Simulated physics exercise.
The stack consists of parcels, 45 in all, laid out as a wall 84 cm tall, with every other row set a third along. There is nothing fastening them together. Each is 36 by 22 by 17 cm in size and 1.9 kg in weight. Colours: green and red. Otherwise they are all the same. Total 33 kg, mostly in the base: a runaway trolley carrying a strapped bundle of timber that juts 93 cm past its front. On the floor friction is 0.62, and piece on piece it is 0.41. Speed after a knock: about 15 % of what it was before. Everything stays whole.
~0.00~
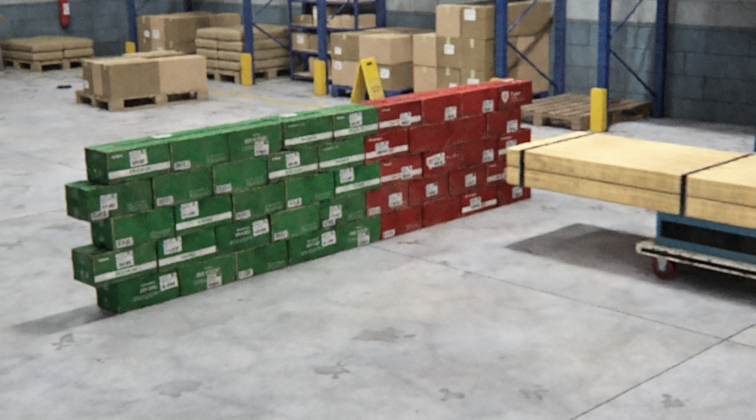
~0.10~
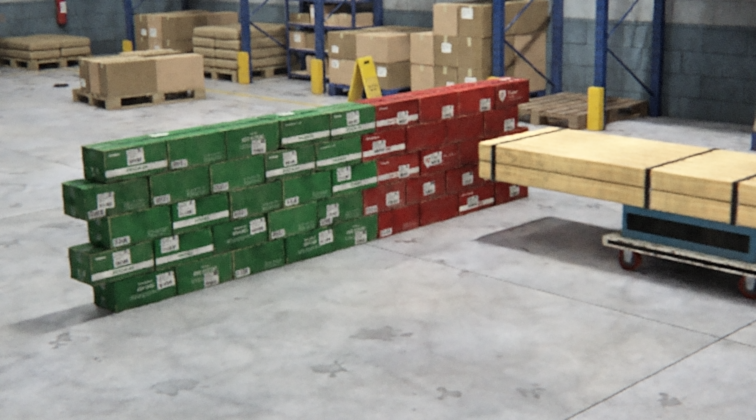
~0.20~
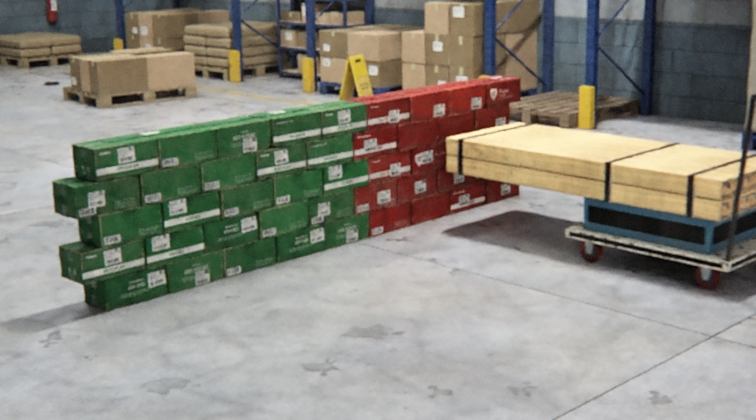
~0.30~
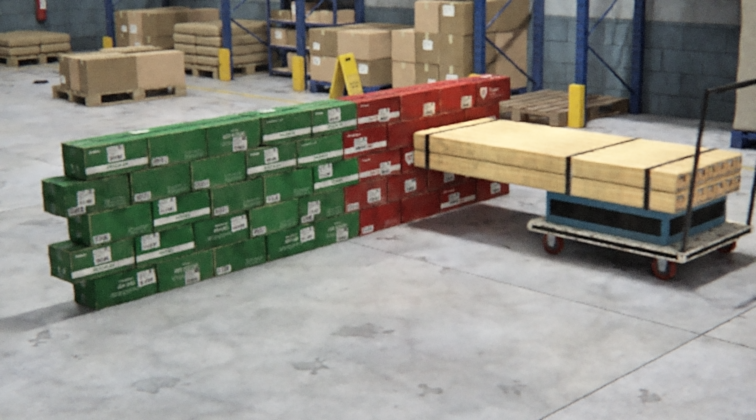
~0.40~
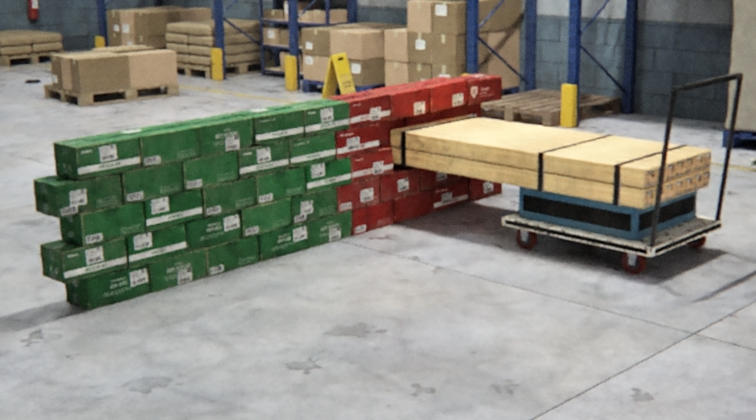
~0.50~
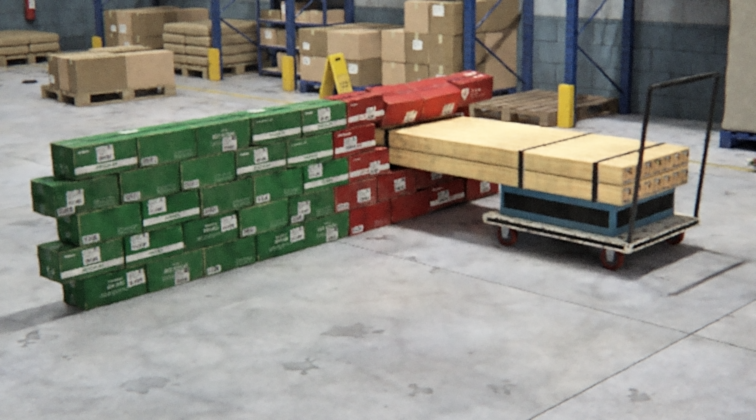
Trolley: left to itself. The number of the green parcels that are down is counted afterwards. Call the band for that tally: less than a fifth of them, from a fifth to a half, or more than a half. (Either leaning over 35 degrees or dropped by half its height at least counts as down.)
The tally is less than a fifth of them.
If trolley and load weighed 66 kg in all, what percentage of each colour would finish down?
Red 40, green 0 %.
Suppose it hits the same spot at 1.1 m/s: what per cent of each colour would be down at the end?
You'd end up with red at 50 per cent down and green at 0 per cent.
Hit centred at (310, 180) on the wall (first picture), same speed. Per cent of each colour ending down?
Down at the end: Red 10 percent, green 40 percent.
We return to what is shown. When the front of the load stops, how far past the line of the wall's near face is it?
100 cm.
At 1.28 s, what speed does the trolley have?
0.6 m/s, roughly.
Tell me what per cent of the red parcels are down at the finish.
Red: 50%.
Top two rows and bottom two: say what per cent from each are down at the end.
For the top it's 40 in a hundred, for the bottom 0 in a hundred.
Around 0.74 s, load 47 cm past the wall's line, still rolling; none of the 25 green parcels down (8 of 45 in all colours); top green parcel unmoved; top red parcel tipped 27°, 8 cm lower.
Around 1.28 s, load 94 cm past the wall's line, still rolling; none of the 25 green parcels down (10 of 45 in all colours); top green parcel unmoved; top red parcel tipped 19°, 32 cm lower.
Finally (2.4 s), load 1.02 m past the wall's line, stopped; none of the 25 green parcels down (10 of 45 in all colours); top green parcel unmoved; top red parcel upside down. That is 0 per cent. Seen by the last camera, middles, top green parcel near (94, 156), top red parcel near (345, 159).
